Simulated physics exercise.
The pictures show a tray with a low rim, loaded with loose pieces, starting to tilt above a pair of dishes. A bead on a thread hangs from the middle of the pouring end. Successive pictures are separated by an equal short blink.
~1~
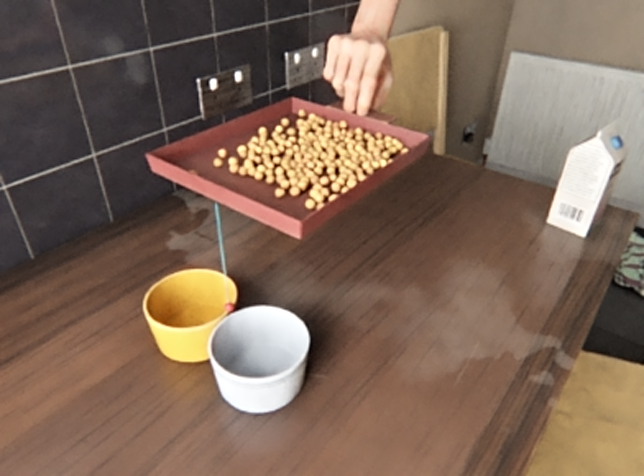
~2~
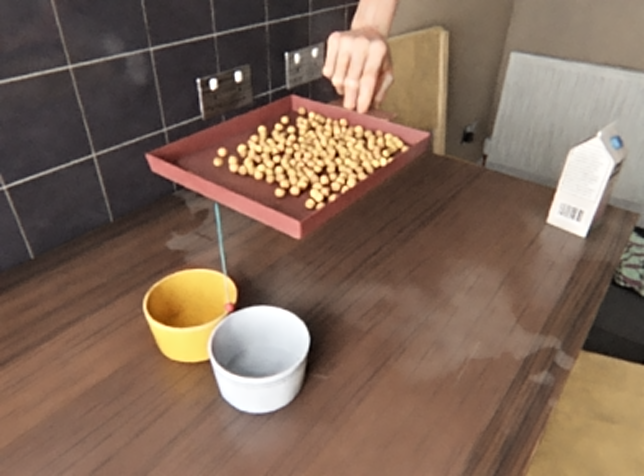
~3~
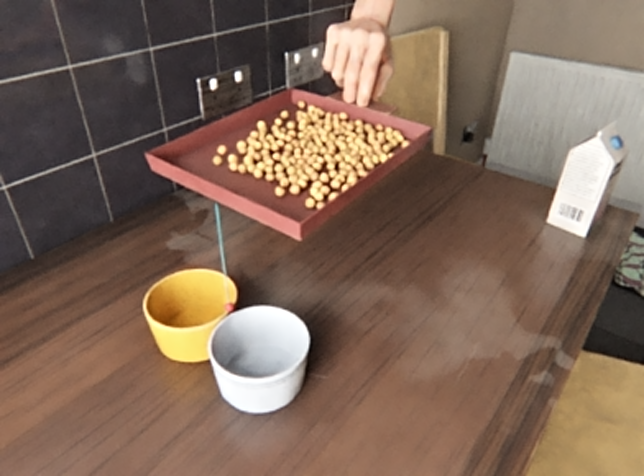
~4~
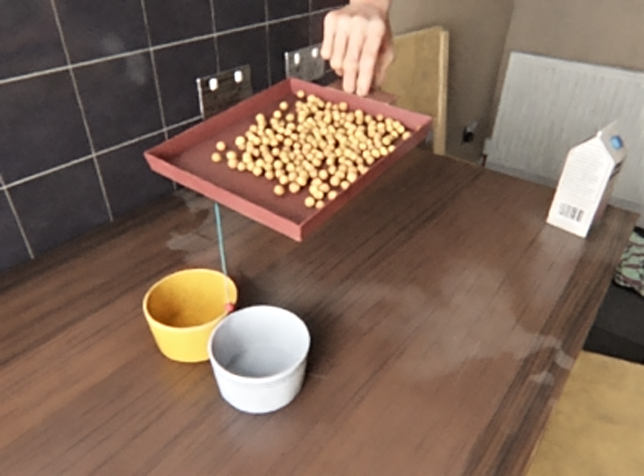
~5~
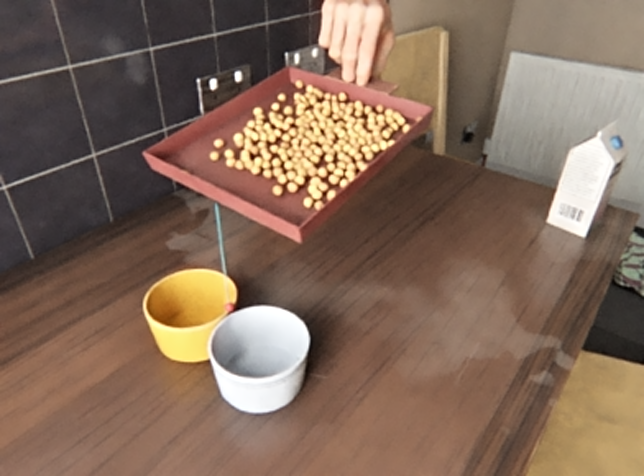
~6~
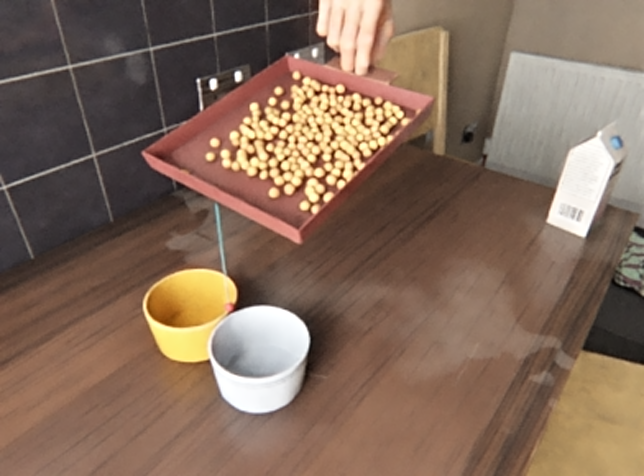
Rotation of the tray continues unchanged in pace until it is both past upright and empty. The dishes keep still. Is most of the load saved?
The load will mostly be spilled.
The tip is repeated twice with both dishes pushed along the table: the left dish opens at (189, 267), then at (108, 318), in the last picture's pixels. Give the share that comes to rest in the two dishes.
First placement: 0 per cent; second placement: 30 per cent.
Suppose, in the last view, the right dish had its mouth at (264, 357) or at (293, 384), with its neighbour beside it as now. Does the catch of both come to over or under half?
For the two tries in order: Exceeding half, exceeding half.
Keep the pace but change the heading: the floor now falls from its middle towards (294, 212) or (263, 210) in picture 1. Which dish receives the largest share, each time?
Rightward dish for the first, Rightward dish for the second.
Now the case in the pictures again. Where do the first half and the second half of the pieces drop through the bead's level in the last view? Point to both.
Around (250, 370) first; around (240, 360) second.
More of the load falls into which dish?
Result: The right of the two takes it.
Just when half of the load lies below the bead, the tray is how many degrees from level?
Around 95°, give or take.
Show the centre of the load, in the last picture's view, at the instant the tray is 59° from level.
About (257, 183).
Soon, tray tipped steeply; nearly all on the tray; a stray few outside both; a stray few in the air.
A while on, tray tipped right over; a small part on the tray; about a quarter in the right dish; about a third outside both; about a quarter in the air.
Towards the end, tray tipped past a quarter turn; about a third in the right dish; about two thirds outside both.
Finally, tray tipped past a quarter turn; about a third in the right dish; none in the left dish; about two thirds outside both.
